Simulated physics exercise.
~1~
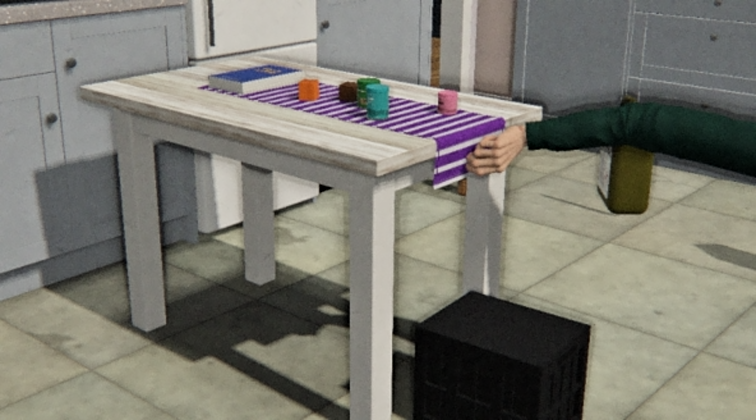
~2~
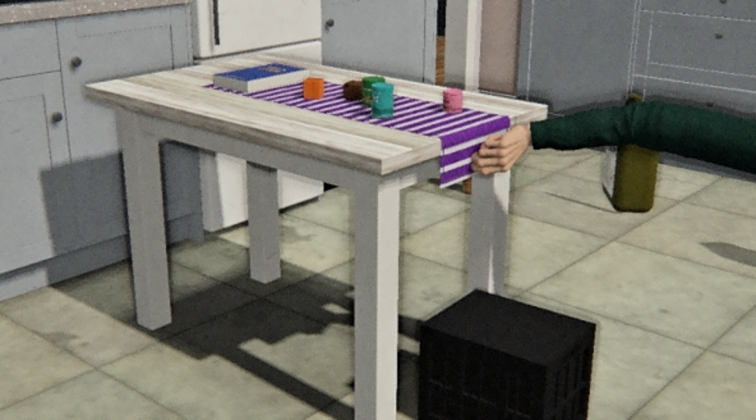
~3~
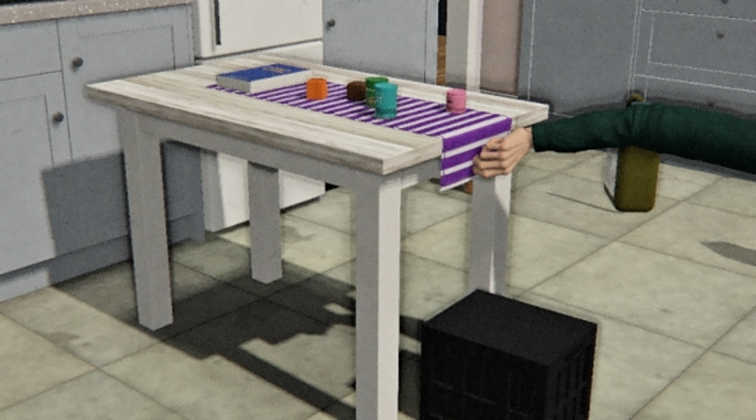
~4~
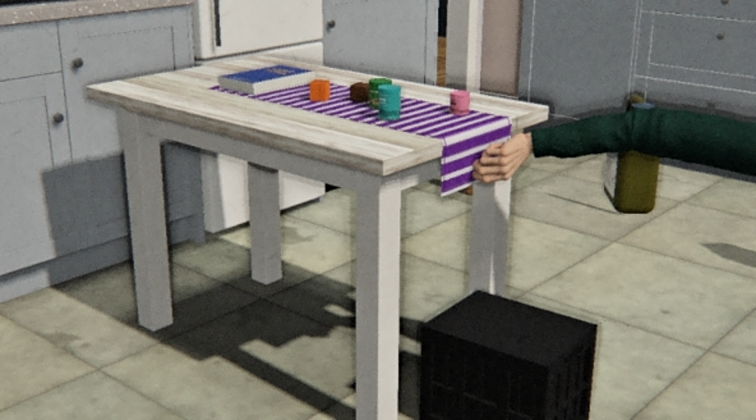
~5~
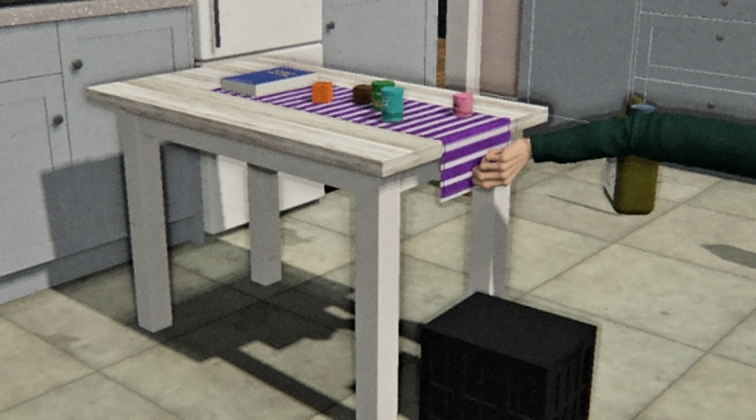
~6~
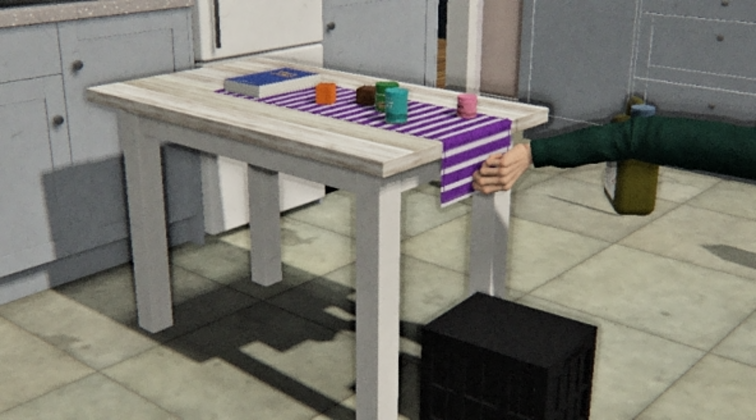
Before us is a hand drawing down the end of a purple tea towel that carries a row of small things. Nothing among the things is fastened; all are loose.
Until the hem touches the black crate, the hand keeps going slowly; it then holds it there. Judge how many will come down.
My judgement: Three.
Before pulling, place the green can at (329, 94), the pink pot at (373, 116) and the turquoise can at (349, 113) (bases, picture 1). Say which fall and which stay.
I'd say the green can hangs on, the pink pot takes a fall, and the turquoise can takes a fall.
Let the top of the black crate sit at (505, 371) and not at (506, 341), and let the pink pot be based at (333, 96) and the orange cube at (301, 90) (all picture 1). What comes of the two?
Result: Pink pot still there, orange cube still there.
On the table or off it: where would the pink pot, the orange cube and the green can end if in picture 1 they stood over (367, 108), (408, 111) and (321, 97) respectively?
Pink pot: Off; orange cube: Off; green can: Still on.
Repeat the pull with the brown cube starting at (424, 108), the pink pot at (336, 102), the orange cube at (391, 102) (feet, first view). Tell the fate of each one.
Looks like the brown cube ends up down, the pink pot hangs in there, and the orange cube ends up down.
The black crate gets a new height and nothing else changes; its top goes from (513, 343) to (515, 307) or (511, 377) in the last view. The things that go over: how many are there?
You'd get 2 and then 4.
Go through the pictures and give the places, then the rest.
In the first picture, hem (434, 189); pink pot (448, 92); turquoise can (378, 86); green can (369, 80); brown cube (350, 84); orange cube (309, 81); top of the crate (506, 341).
In the second picture, hem (440, 188); pink pot (453, 91).
In the third picture, hem (440, 191); turquoise can (386, 85).
In the fourth picture, hem (441, 197); green can (380, 80); top of the crate (513, 341).
In the fifth picture, hem (440, 202); brown cube (364, 86).
In the sixth picture, hem (441, 207); pink pot (467, 96); turquoise can (397, 90); green can (387, 83); brown cube (368, 87); orange cube (326, 84).
A little later, hem near (476, 224); all still up.
Next, hem near (475, 272); pink pot and turquoise can gone.
Later still, hem on the crate; pink pot, turquoise can and green can gone.
When it is over, hem on the crate; pink pot, turquoise can and green can gone. The count of fallen things is three.
